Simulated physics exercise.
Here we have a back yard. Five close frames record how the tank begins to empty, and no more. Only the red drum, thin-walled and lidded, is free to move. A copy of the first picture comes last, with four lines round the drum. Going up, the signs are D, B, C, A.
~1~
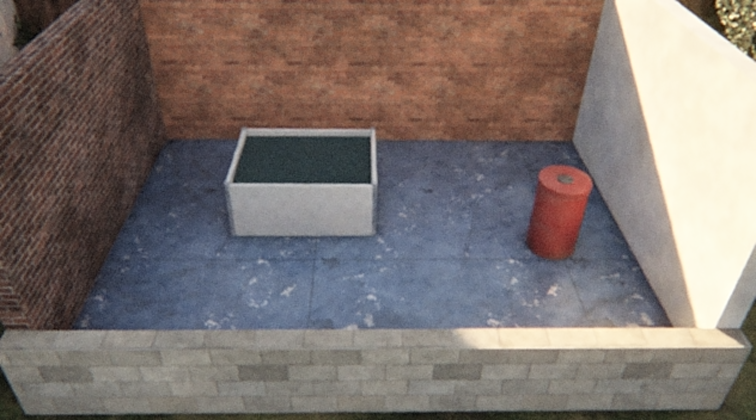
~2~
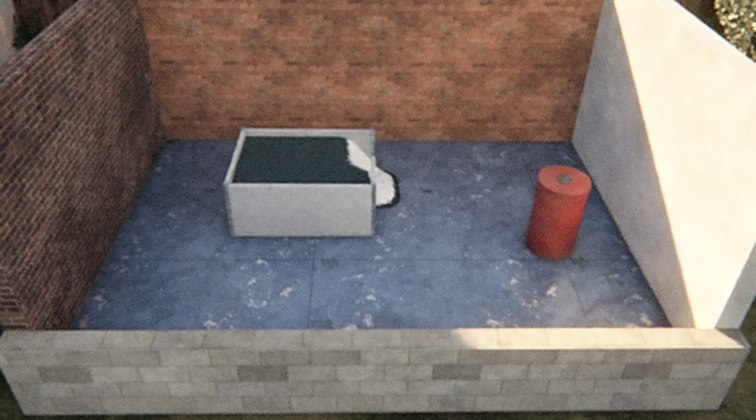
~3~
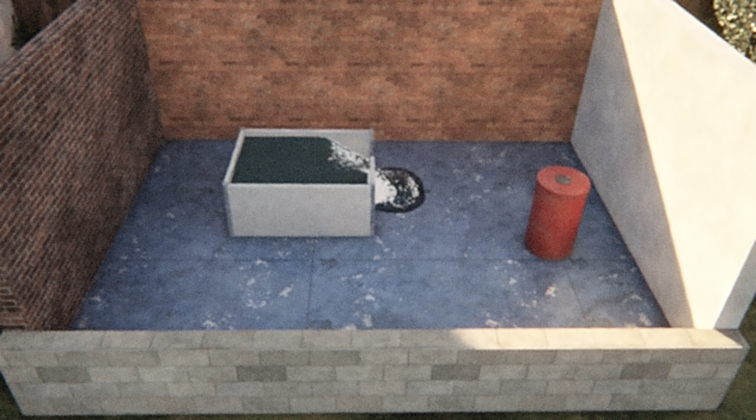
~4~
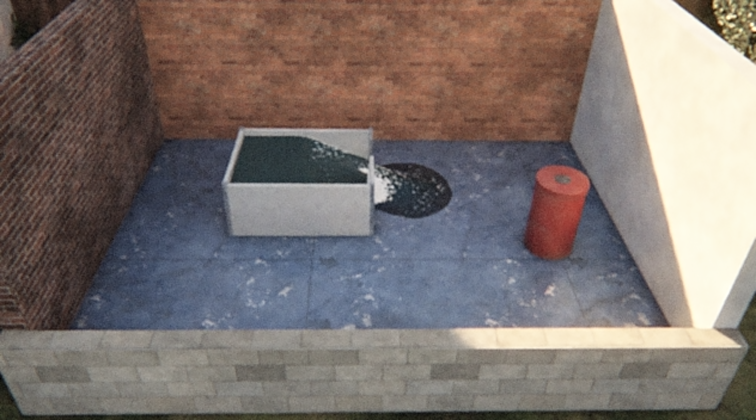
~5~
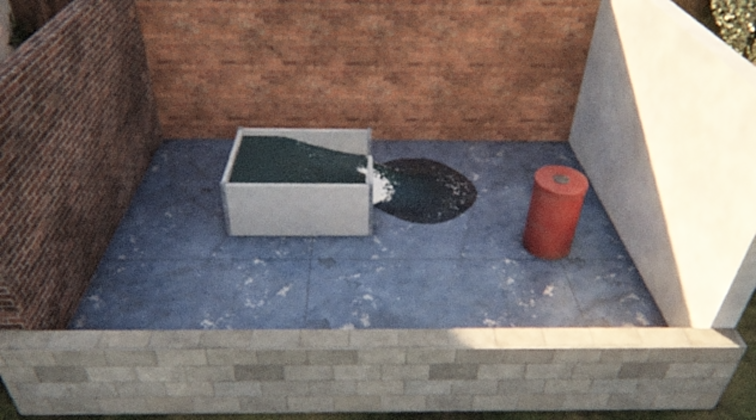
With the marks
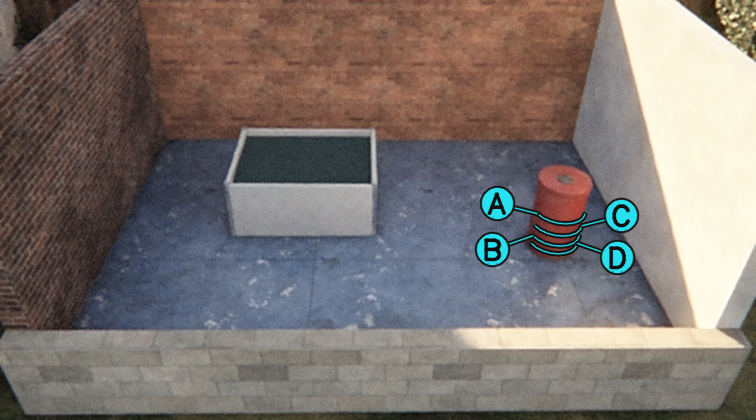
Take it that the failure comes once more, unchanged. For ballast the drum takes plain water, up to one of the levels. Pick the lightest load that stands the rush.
Go for B.
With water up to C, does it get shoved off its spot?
No, not at all.
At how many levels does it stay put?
Three.
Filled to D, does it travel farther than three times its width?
No, less.
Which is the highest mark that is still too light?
D.
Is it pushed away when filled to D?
Yes, it does.
On the marked copy, A at (565, 223); B at (560, 246); C at (562, 236); D at (558, 253); from the bottom up D, B, C, A.
With A, it does not move.
With B, it does not move.
With C, it does not move.
With D, it is pushed about its own width away.
